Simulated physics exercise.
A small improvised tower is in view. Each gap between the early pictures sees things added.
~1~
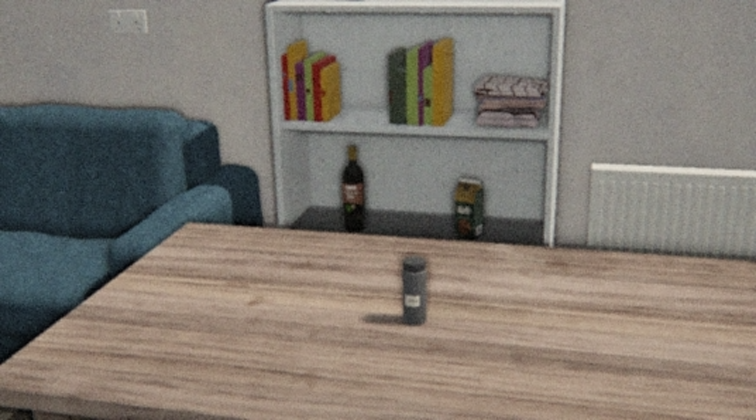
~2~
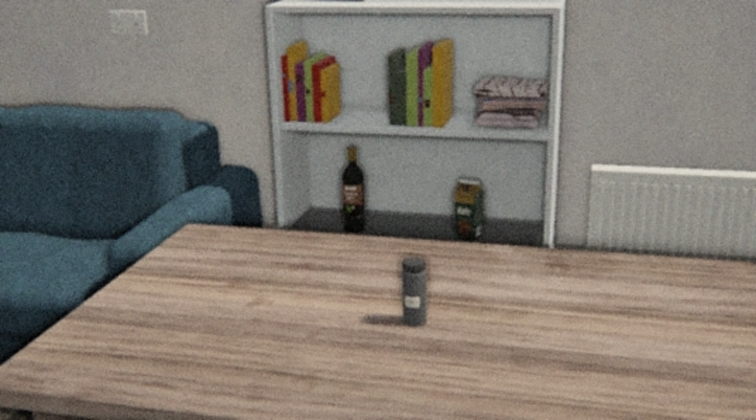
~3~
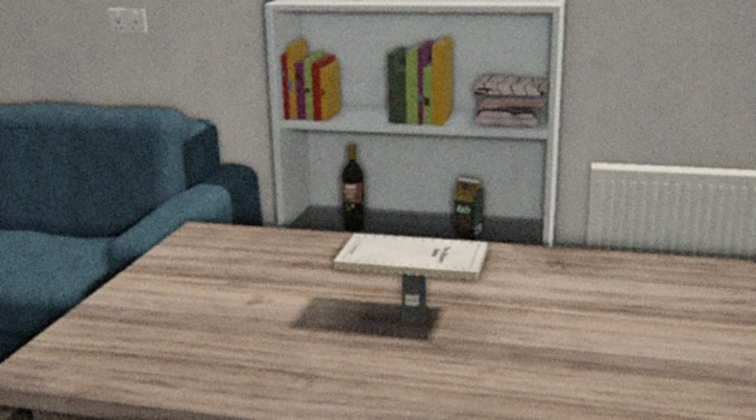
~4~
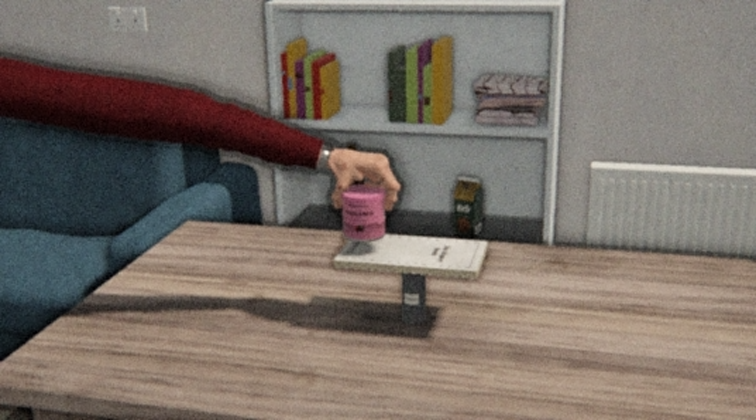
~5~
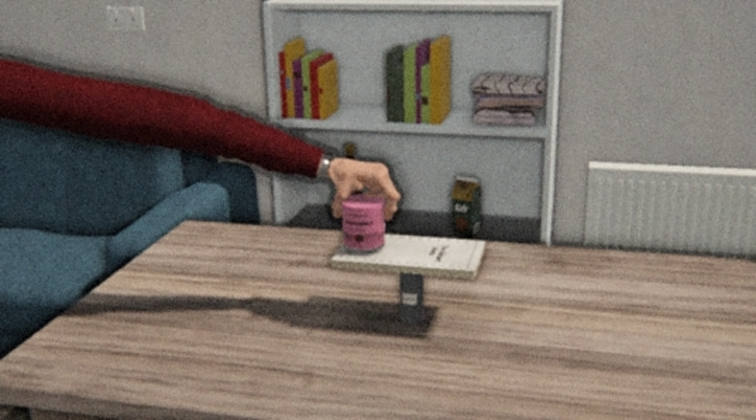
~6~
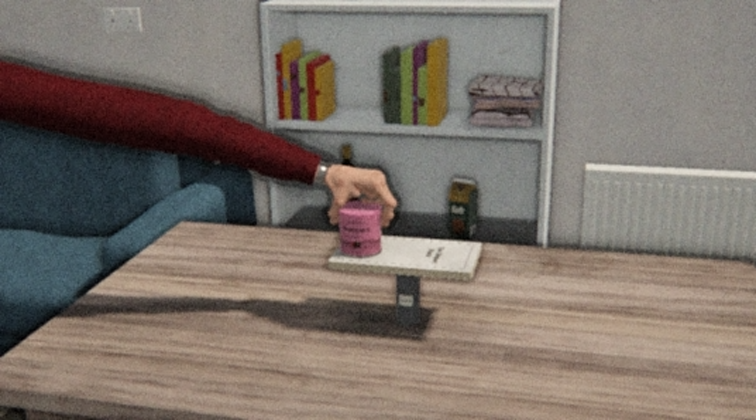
At first, a small dark cylinder stands alone on a wooden table in front of a shelf and a blue sofa. A white book then appears lying flat on top of it. A red-sleeved arm reaches in from the left and lowers a pink tin onto the book's left side, keeping hold of it.
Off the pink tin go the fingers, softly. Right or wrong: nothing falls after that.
Wrong.
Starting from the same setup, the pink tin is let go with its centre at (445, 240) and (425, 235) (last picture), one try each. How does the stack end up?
Result of try one is that it tips over, and of try two that it stays stable.
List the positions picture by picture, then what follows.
In the first frame, the last thing is not in view yet.
In the second frame, the last thing is not in view yet.
In the third frame, the last thing is not in view yet; white book (412, 255).
In the fourth frame, on its way; pink tin (364, 213); white book (412, 254).
In the fifth frame, on its way; pink tin (364, 223); white book (410, 254).
In the sixth frame, set down, still held; pink tin (360, 229); white book (406, 256).
Then, 0.50 s later than the last frame, pink tin now fallen; white book on its side.
Then, 1.30 s later than the last frame, white book now fallen; grey shaker tilted by 36°.
When it is over, fallen, white book, grey shaker and pink tin. The stack gives way.
